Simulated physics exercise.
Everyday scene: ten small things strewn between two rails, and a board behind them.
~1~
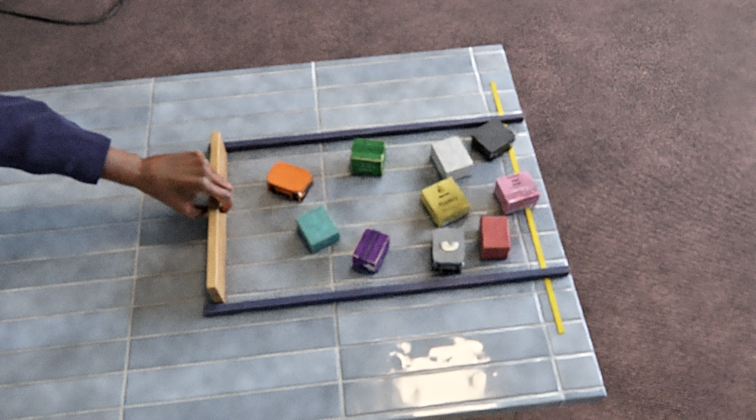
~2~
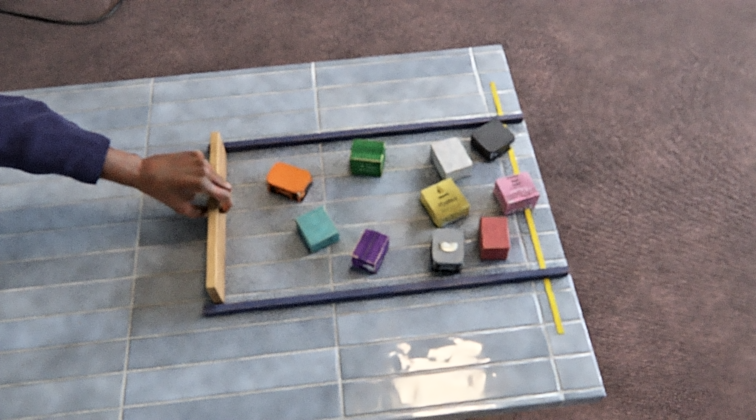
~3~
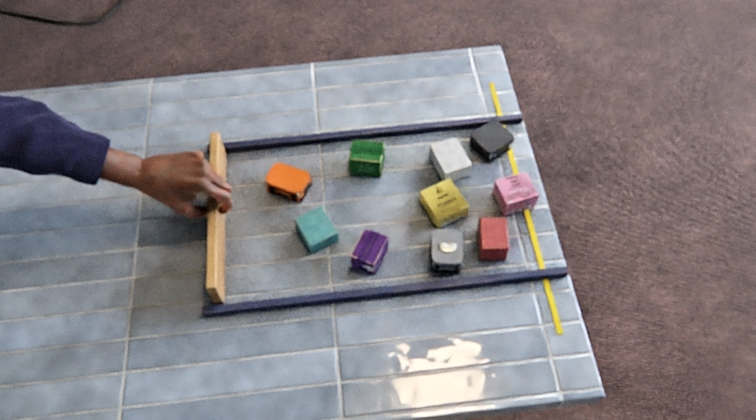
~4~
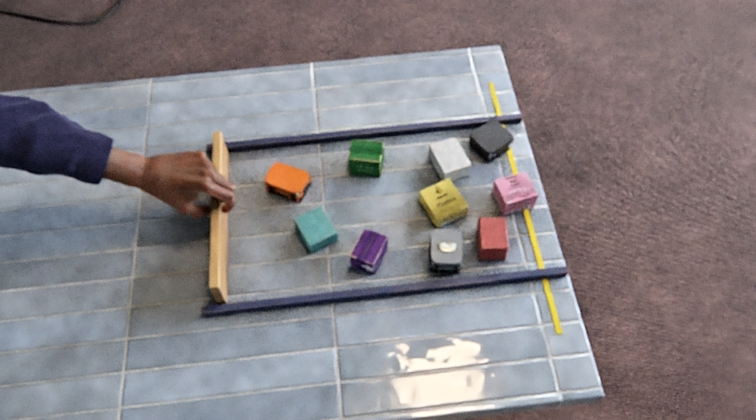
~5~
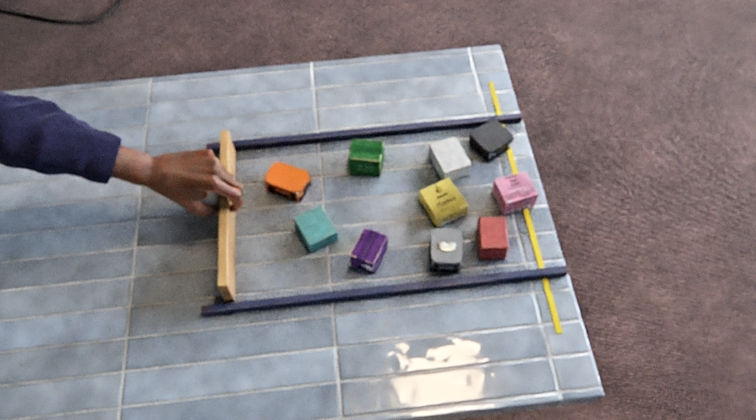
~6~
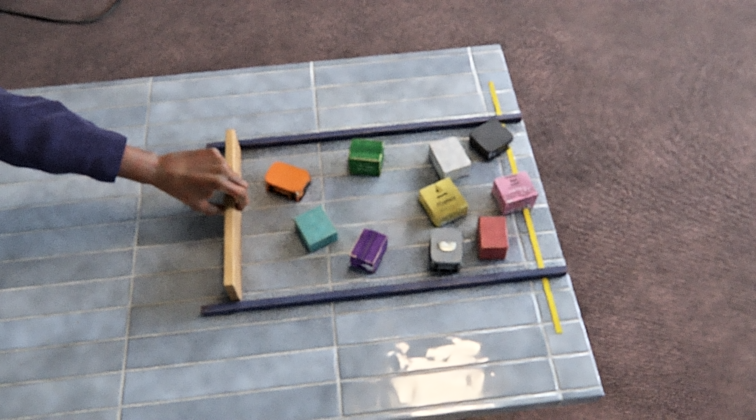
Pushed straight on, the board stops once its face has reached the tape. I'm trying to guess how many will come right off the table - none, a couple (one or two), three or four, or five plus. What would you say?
Going by the pictures, five or more pieces get pushed right off.
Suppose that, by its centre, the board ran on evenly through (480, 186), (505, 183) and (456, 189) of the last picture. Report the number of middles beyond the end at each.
3, 6, 0.
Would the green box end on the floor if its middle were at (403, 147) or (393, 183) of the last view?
Order of tries: Off, on.
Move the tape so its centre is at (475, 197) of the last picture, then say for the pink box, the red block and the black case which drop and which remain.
Going in order, the pink box goes off the edge, then the red block goes off the edge, then the black case goes off the edge.
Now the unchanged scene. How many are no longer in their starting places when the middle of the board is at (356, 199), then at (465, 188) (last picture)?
Tally at point one: 4; at point two: 10.
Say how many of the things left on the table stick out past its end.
You'd get 4.
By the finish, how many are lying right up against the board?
It's 4.
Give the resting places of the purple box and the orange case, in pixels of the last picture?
Middles: Around (557, 245) and around (530, 148).
A little later, none off yet; pink box at rest near (514, 193); black case at rest near (490, 140); red block at rest near (492, 238).
Next, none off yet; pink box tilted well over near (563, 193); black case on its side near (540, 142); red block tilted a little near (567, 230).
When it is over, the number that fall off is five or more; down, grey case, yellow box, white block, red block, black case and pink box.
